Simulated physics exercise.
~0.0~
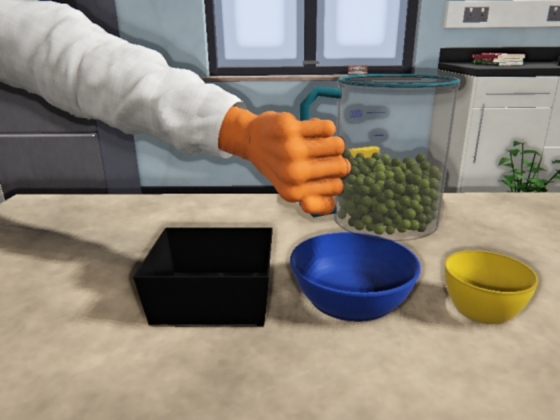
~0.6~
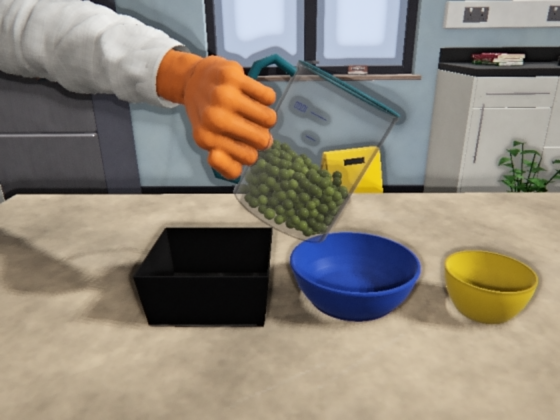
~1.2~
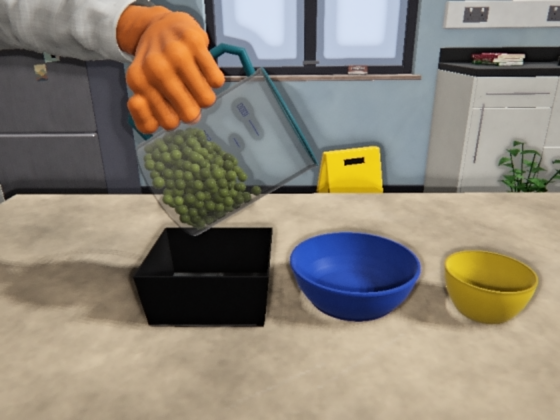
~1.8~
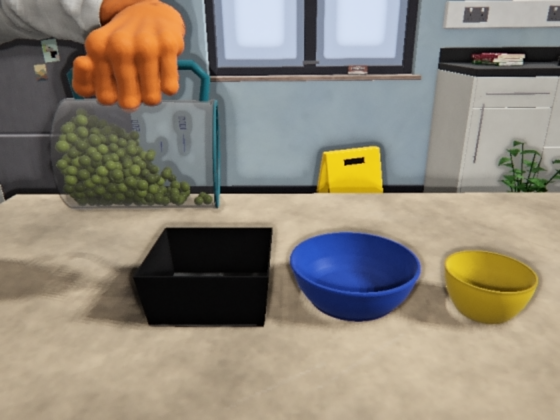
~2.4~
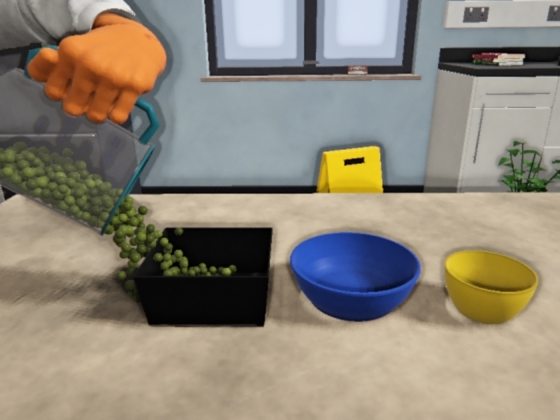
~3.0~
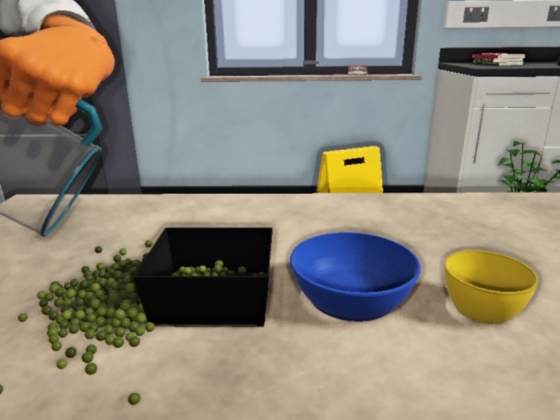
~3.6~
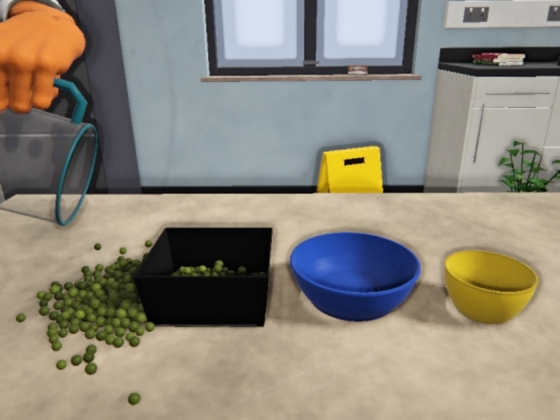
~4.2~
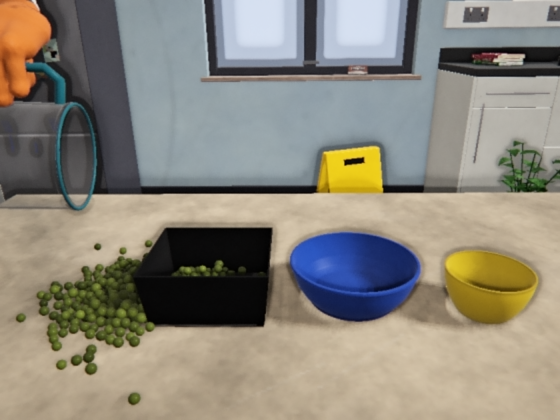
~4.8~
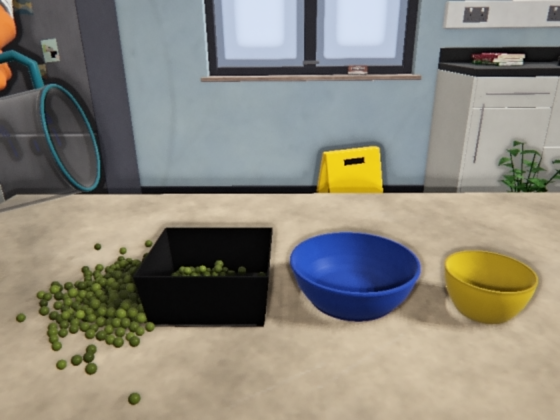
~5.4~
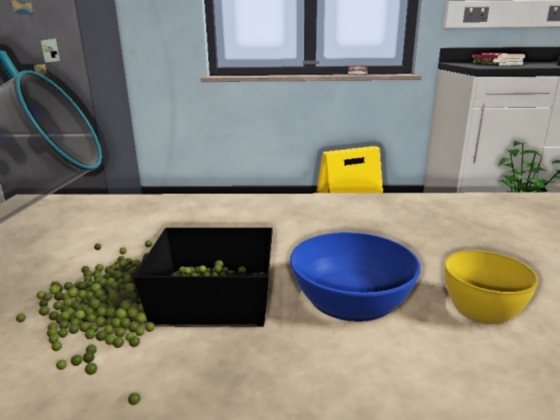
A gloved hand carries a clear jug of small green olives left past a yellow bowl, a blue bowl and a black tin, then tips it, spilling most onto the table beside the tin and some inside, before the emptied jug tilts back, both bowls still empty.
